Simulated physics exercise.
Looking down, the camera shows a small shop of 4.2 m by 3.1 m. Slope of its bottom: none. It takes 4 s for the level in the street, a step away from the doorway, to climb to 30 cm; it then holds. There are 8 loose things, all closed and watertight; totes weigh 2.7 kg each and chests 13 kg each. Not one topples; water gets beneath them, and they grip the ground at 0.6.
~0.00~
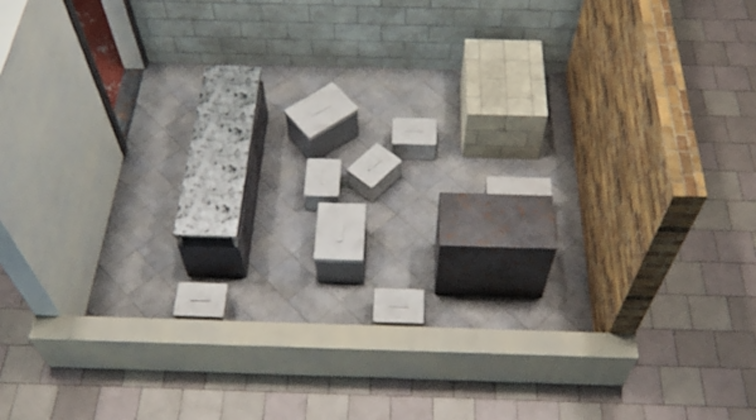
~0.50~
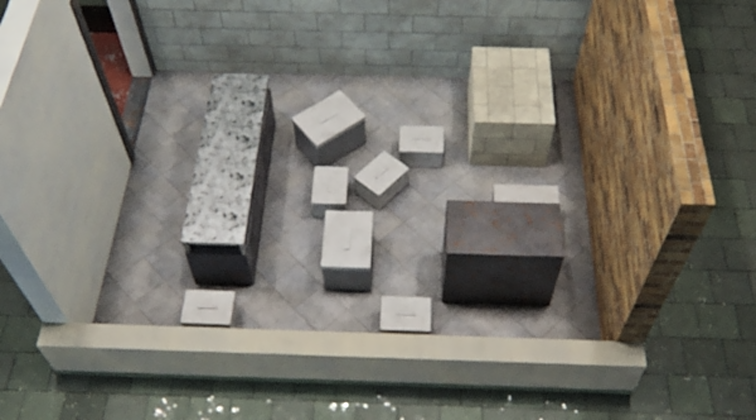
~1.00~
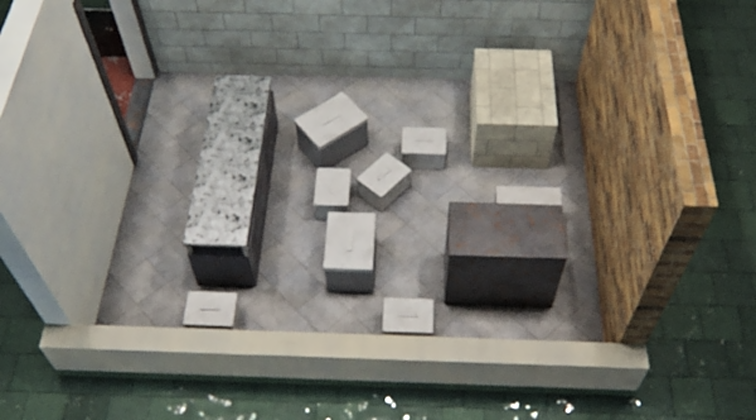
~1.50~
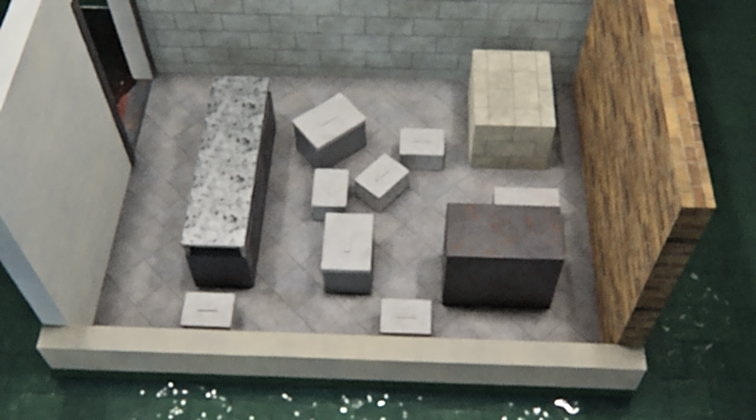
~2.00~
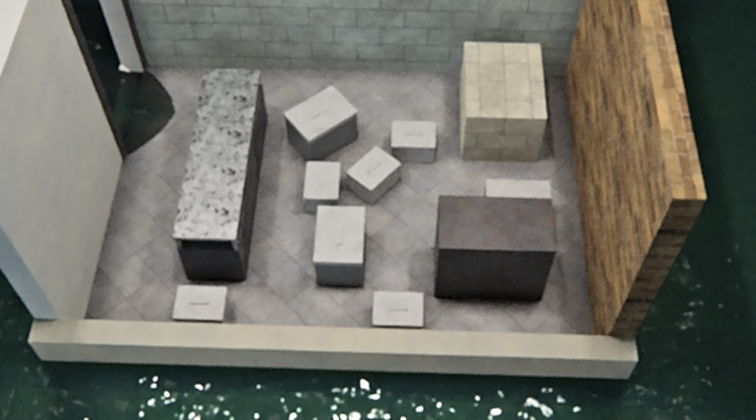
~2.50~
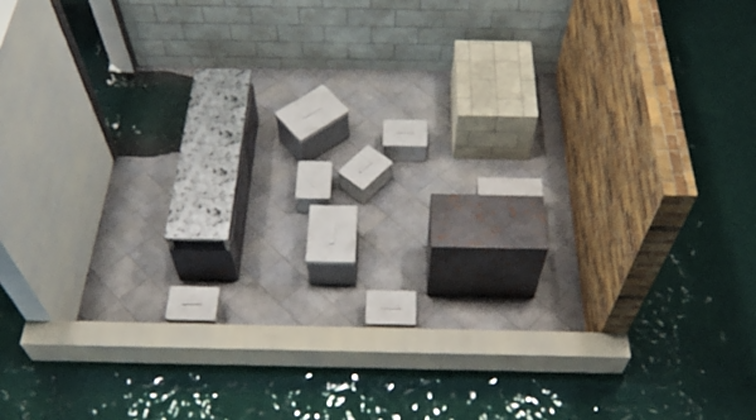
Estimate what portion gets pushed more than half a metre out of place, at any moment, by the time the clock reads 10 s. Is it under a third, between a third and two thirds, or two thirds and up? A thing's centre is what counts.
It is between a third and two thirds.
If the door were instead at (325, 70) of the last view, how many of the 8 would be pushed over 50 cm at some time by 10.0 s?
So the tally would be 8.
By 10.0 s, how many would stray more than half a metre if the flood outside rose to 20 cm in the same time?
Count under that change: 3.
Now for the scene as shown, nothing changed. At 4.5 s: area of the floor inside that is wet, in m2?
Some 5.0 m2.
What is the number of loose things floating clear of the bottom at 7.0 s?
2 of them.
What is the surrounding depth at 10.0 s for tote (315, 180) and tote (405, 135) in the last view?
Roughly 7 and 8 cm.
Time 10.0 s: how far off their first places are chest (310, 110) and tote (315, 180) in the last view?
Shifts: 40 cm / 30 cm.
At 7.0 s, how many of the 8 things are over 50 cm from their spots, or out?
Count: 2.
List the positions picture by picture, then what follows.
A tote at (374, 165) rests on the ground; a tote at (323, 177) rests on the ground; water covers 0.0 m2; 0 of 8 have shifted, in the first frame.
A tote at (382, 173), on the bottom; a tote at (330, 185) rests on the ground; water covers 0.0 m2; 0 of 8 have shifted, in the second frame.
A tote at (384, 174) rests on the ground; a tote at (332, 186), on the bottom; water covers 0.0 m2; 0 of 8 have shifted, in the third frame.
A tote at (382, 175) rests on the ground; a tote at (330, 187), on the bottom; water covers 0.0 m2; 0 of 8 have shifted, in the fourth frame.
A tote at (374, 168), on the bottom; a tote at (322, 180), on the bottom; 0.2 m2 under water; 0 of 8 have shifted, in the fifth frame.
A tote at (366, 167), on the bottom; a tote at (314, 180), on the bottom; water covers 0.9 m2; 0 of 8 have shifted, in the sixth frame.
After 3.5 s 0 of 8 are over 50 cm from their spots; 0 afloat.
After 4.5 s 0 of 8 are over 50 cm from their spots; 0 afloat.
After 7.0 s 2 of 8 are over 50 cm from their spots; 2 afloat.
After 10.0 s 4 of 8 are over 50 cm from their spots, and 4 have been at some point; 8 afloat.
